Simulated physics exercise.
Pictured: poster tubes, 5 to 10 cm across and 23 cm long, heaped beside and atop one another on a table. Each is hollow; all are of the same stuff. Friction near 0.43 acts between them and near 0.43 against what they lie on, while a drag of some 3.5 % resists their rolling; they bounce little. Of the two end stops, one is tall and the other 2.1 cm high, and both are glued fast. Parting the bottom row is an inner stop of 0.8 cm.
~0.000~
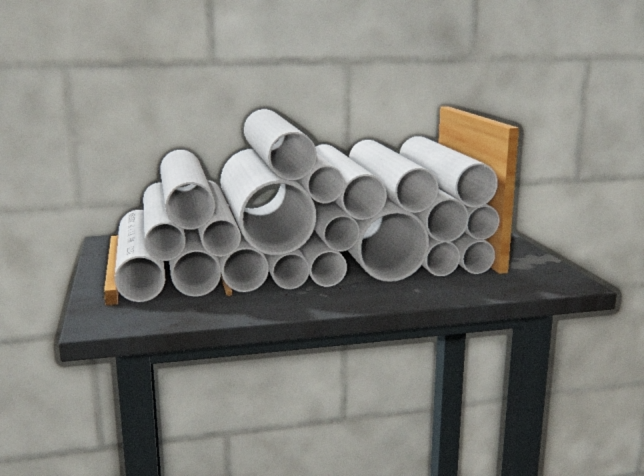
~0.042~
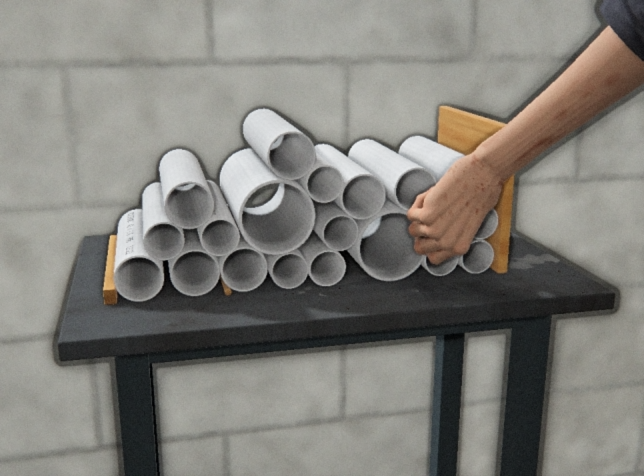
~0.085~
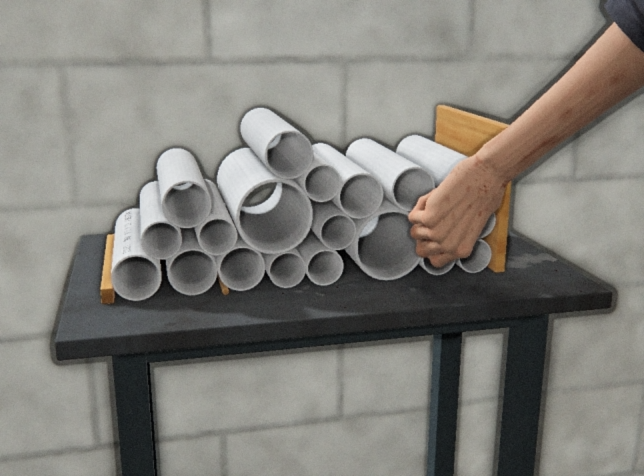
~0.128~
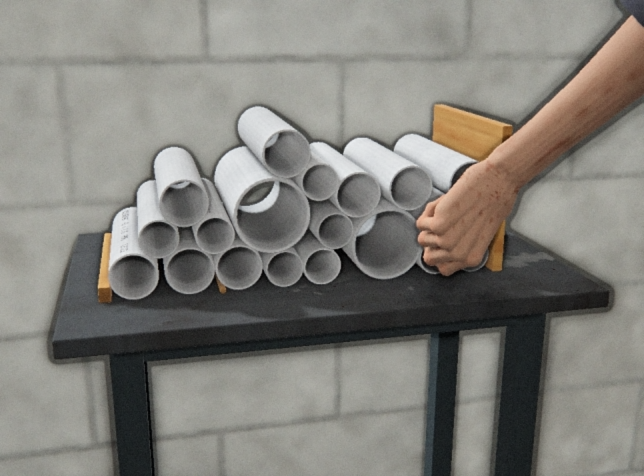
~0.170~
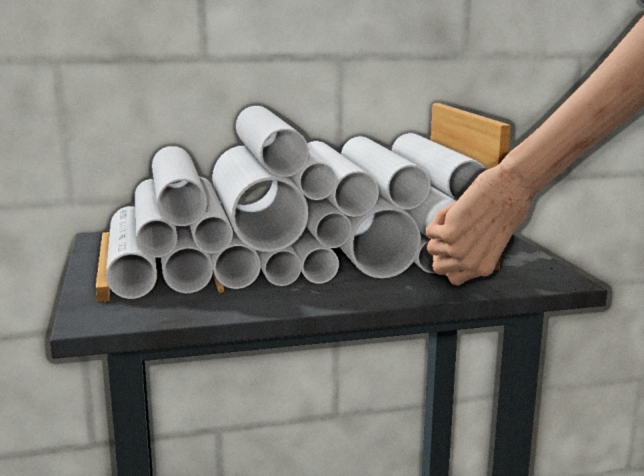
On a dark table by a block wall, a hand reaches in from the right and grips the stacked tubes, shifting slightly rightward.
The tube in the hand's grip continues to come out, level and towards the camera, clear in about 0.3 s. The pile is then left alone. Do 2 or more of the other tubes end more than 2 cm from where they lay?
No, with 0 altogether.
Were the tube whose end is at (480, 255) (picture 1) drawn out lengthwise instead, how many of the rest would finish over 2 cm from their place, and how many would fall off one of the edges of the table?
Then 1 shift and 0 get out.
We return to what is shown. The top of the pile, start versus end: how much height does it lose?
Roughly 0 cm.
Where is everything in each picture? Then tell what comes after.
In the first frame, 20 tubes, 8 on the base, highest (293, 156); left lip (2.1 cm) (110, 290); right tall panel (20 cm) (510, 188); inner round bar (0.8 cm) (229, 290); table edges (66, 310) and (576, 268).
In the second frame, the tube in the hand's grip has not moved yet, hidden; the rest still.
In the third frame, the tube in the hand's grip is 1.6 cm out, hidden; the rest still.
In the fourth frame, the tube in the hand's grip is 5 cm out, hidden; the rest still.
In the fifth frame, the tube in the hand's grip is 9 cm out, hidden; the rest still.
After 0.40 s, 0 now displaced over 2 cm; the one last seen at (409, 187) 0.6 cm right.
After 0.47 s, 0 now displaced over 2 cm; the one last seen at (409, 187) 1.7 cm right and 0.7 cm down.
At rest by 0.6 s, 0 moved over 2 cm; not one off the edges of the table; the one last seen at (409, 187) 1.7 cm right and 0.7 cm down; top of the pile 21 cm high, from 21 cm.
